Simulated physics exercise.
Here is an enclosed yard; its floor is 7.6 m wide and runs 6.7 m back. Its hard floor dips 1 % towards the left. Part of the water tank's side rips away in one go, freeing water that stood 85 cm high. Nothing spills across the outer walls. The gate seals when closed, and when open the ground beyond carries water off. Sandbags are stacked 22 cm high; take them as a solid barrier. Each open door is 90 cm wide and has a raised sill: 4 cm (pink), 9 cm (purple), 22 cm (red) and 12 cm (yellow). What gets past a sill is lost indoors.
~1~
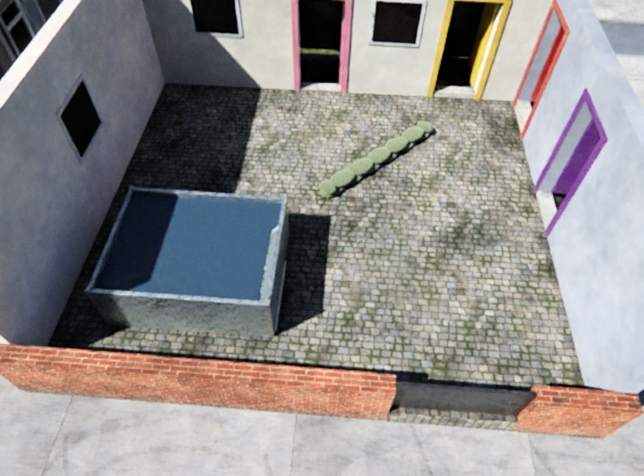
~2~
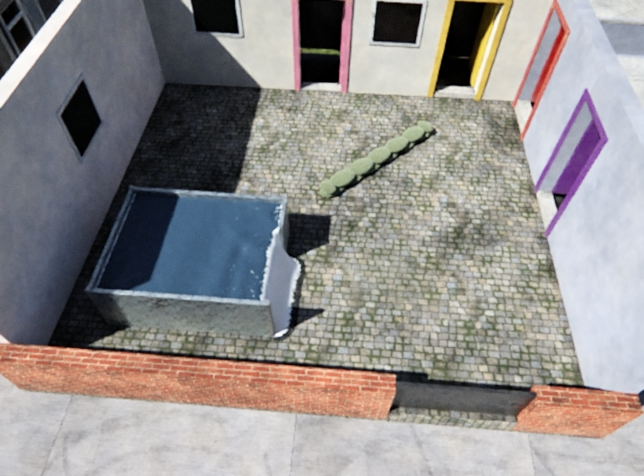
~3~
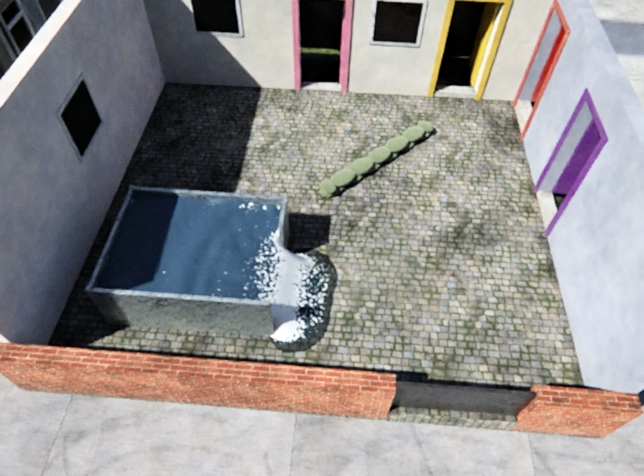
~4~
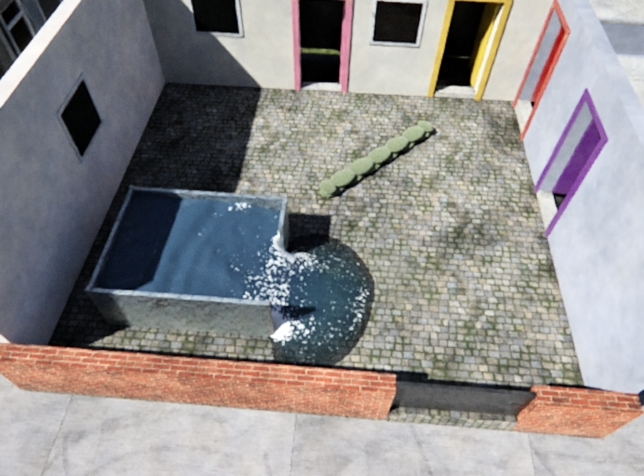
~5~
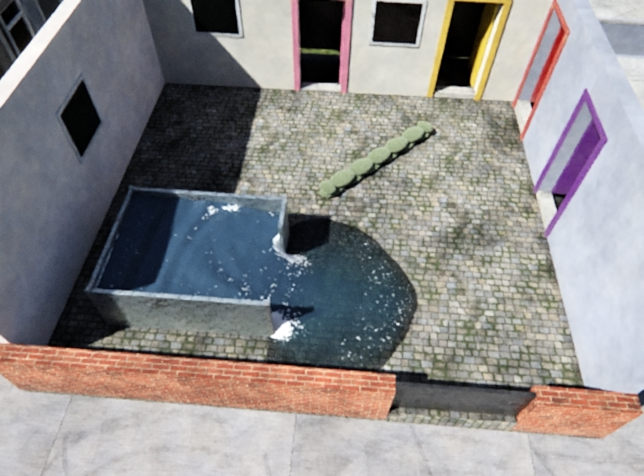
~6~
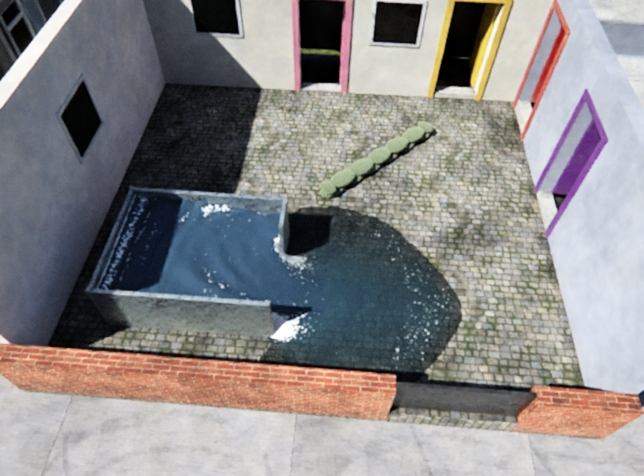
In this clip, a full water tank stands in a walled, cobbled yard until part of its right side gives way, and foaming water pours through the gap, spreading rightward across the paving in a widening dark, rounded sheet.
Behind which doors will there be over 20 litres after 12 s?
Within that time: At the pink door it stays under the limit; at the purple door it passes the limit; at the red door it does not reach the limit; at the yellow door it goes over the limit.
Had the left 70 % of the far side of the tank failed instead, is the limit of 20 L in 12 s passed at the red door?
Against that limit: Red below.
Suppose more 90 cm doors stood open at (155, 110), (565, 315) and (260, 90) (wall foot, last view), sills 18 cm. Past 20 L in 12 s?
In turn: Below, above, below.
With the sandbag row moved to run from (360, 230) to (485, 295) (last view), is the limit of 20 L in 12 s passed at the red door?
Against that limit: Red below.
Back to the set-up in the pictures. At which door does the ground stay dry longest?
It is the pink one.
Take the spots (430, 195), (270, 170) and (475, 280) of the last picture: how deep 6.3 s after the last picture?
In that order: 12, 2 and 10 cm.
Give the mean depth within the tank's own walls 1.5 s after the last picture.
Roughly 40 cm on average.
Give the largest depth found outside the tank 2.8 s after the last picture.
Up to some 33 cm.
Then, 0.7 s after the last picture water covers 30 % of the floor and is deepest (46 cm) near (280, 305); pink door not reached, purple door not reached, red door not reached, yellow door not reached.
Then, 1.5 s after the last picture water covers 40 % of the floor and is deepest (50 cm) near (586, 397); pink door not reached, purple door 18 cm at the sill, 4 L in, red door not reached, yellow door not reached.
Then, 2.8 s after the last picture water covers 45 % of the floor and is deepest (33 cm) near (489, 365); pink door not reached, purple door 17 cm at the sill, 48 L in, red door 7 cm at the sill, 0 L in, yellow door not reached.
Then, 6.3 s after the last picture water covers 80 % of the floor and is deepest (22 cm) near (514, 145); pink door 4 cm at the sill, 0 L in, purple door 8 cm at the sill, 66 L in, red door 21 cm at the sill, 1 L in, yellow door 18 cm at the sill, 130 L in.
Then, 11.3 s after the last picture water covers 95 % of the floor and is deepest (16 cm) near (64, 311); pink door 4 cm at the sill, 2 L in, purple door 7 cm at the sill, 70 L in, red door 8 cm at the sill, 1 L in, yellow door 9 cm at the sill, 158 L in.
